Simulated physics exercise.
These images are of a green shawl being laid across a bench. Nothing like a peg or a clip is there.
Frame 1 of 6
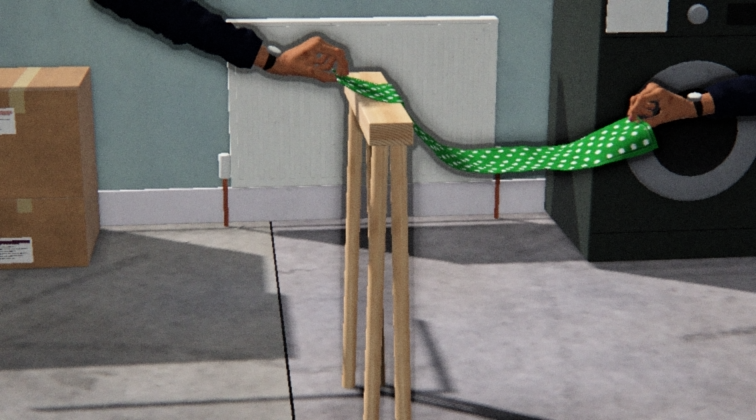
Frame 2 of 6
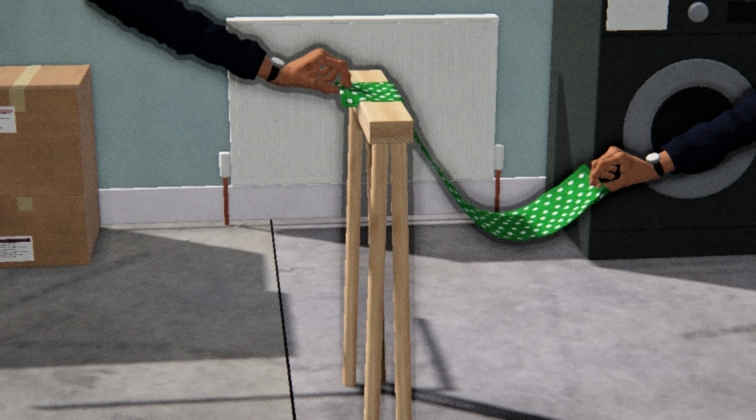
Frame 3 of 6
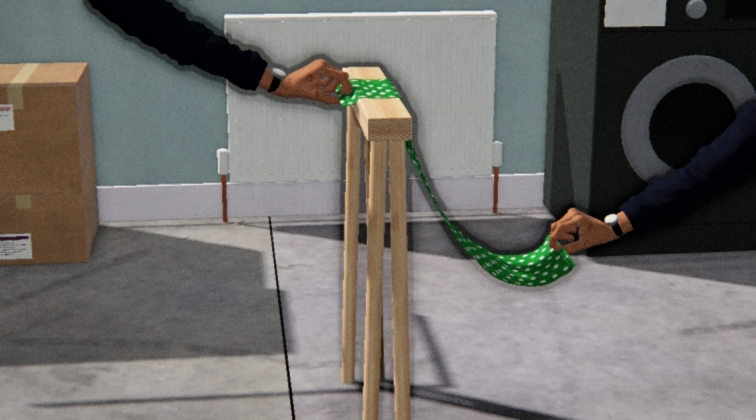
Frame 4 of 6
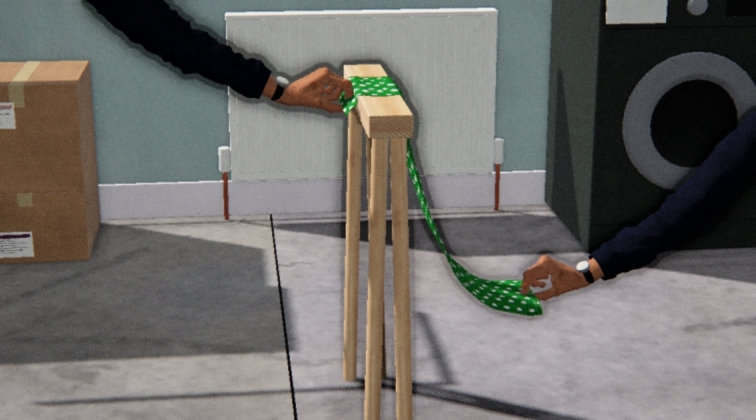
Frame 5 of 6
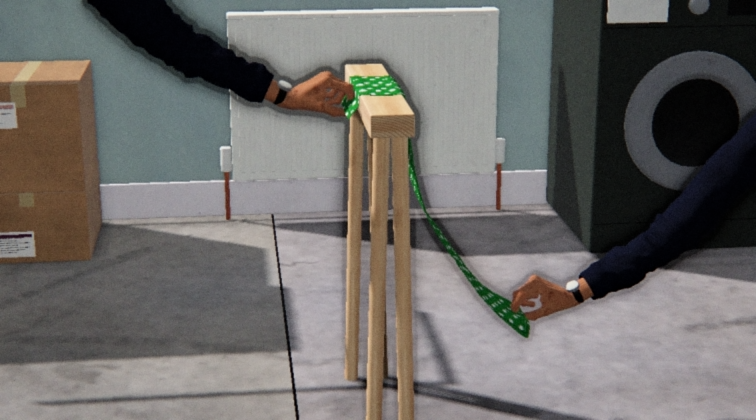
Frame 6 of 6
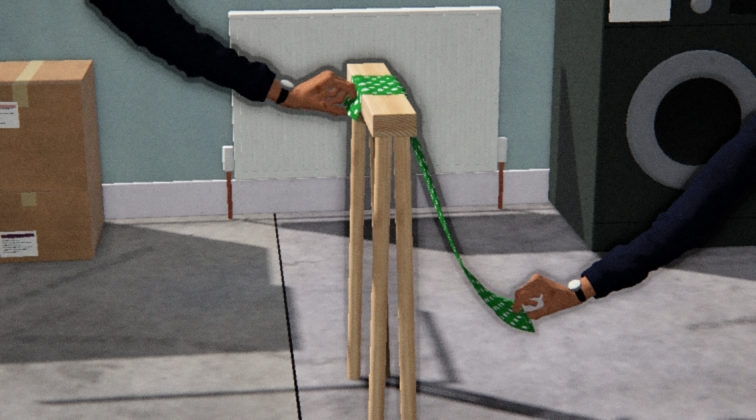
The clip opens with two hands holding a green, white-dotted shawl across the top of a narrow wooden bench. The left hand stays near the top, shifting slightly, while the right hand lowers its end down and inward, leaving a longer stretch hanging on the right; movement then becomes very slight.
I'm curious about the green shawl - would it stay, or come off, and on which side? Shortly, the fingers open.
It would come off on the right.
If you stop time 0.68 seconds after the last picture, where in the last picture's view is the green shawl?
At that time it has reached (442, 413).
Then, 0.40 s after the last picture, shawl clear of the top and falling near (442, 346).
Then, 0.68 s after the last picture, shawl in a heap on the floor near (442, 413).
At rest, shawl in a heap on the floor. The green shawl runs off to the right.
